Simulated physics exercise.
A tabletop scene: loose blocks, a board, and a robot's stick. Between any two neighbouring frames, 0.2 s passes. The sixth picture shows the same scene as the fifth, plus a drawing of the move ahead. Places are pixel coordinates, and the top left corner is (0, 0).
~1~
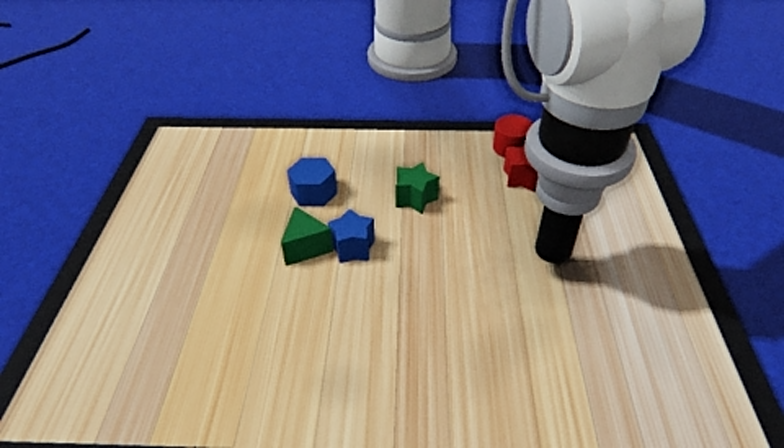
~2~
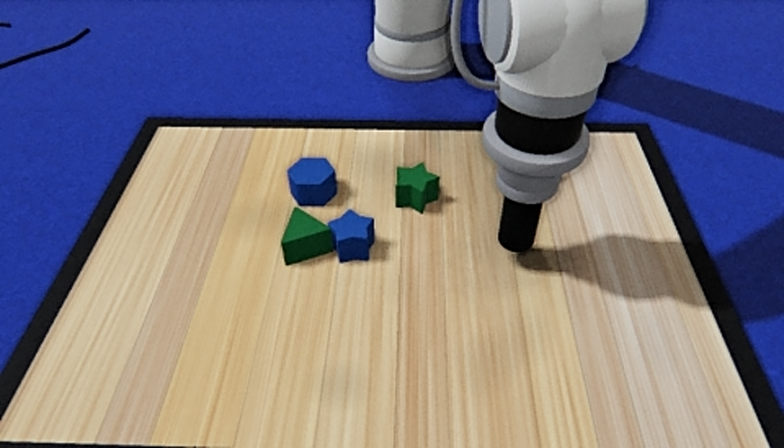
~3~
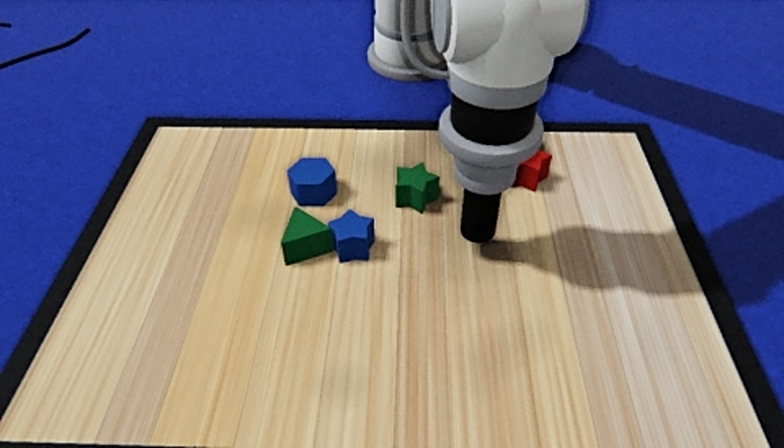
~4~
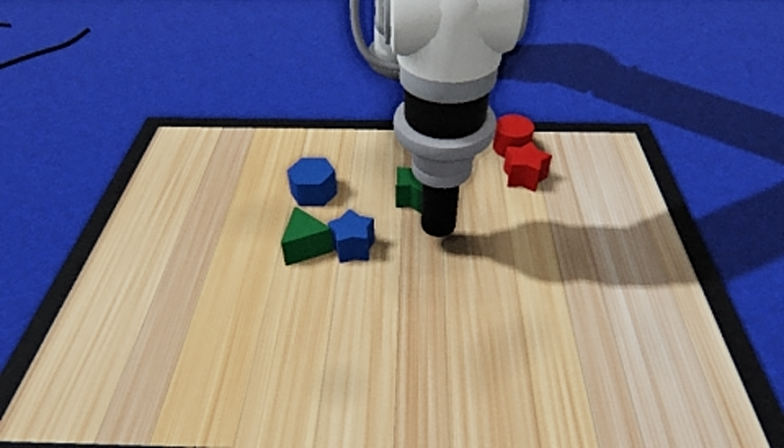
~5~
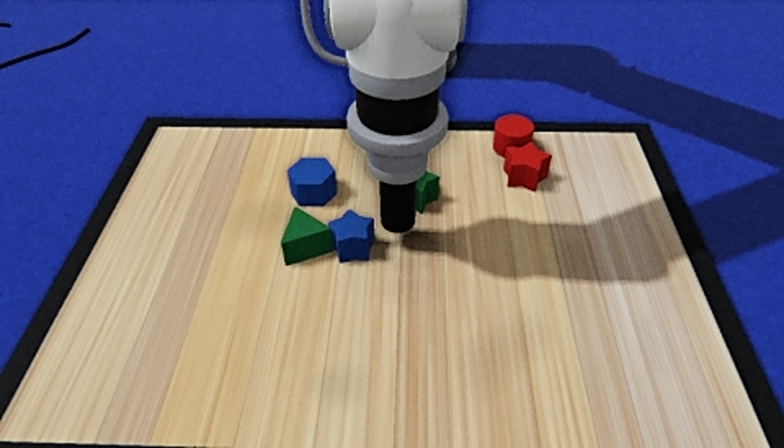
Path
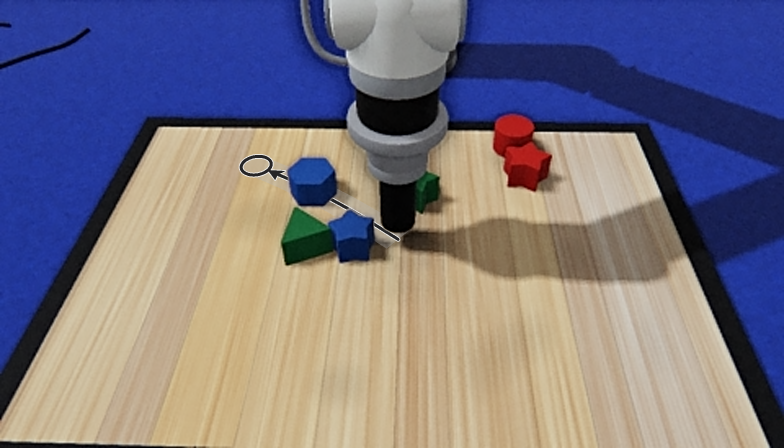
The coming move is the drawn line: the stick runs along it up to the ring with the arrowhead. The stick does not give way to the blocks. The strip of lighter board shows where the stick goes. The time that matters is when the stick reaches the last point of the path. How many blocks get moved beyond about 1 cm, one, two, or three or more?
Here I'd predict a lone block moving more than 1 cm.
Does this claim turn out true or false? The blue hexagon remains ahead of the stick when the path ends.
That statement is accurate.
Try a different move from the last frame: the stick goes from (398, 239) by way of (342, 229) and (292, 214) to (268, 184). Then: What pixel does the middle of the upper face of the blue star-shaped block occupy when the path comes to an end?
I'd say the blue star-shaped block ends with its top centre at (309, 225).
Drawn move, from (398, 239) over (350, 210) and (303, 185) to (256, 166).
The first path, step by step. One third of the way, stick (347, 193); nothing pushed yet.
Two thirds of the way, stick (300, 169); blue hexagon (270, 151).
At the end, stick (253, 149); blue hexagon (226, 131); blue star-shaped block still.
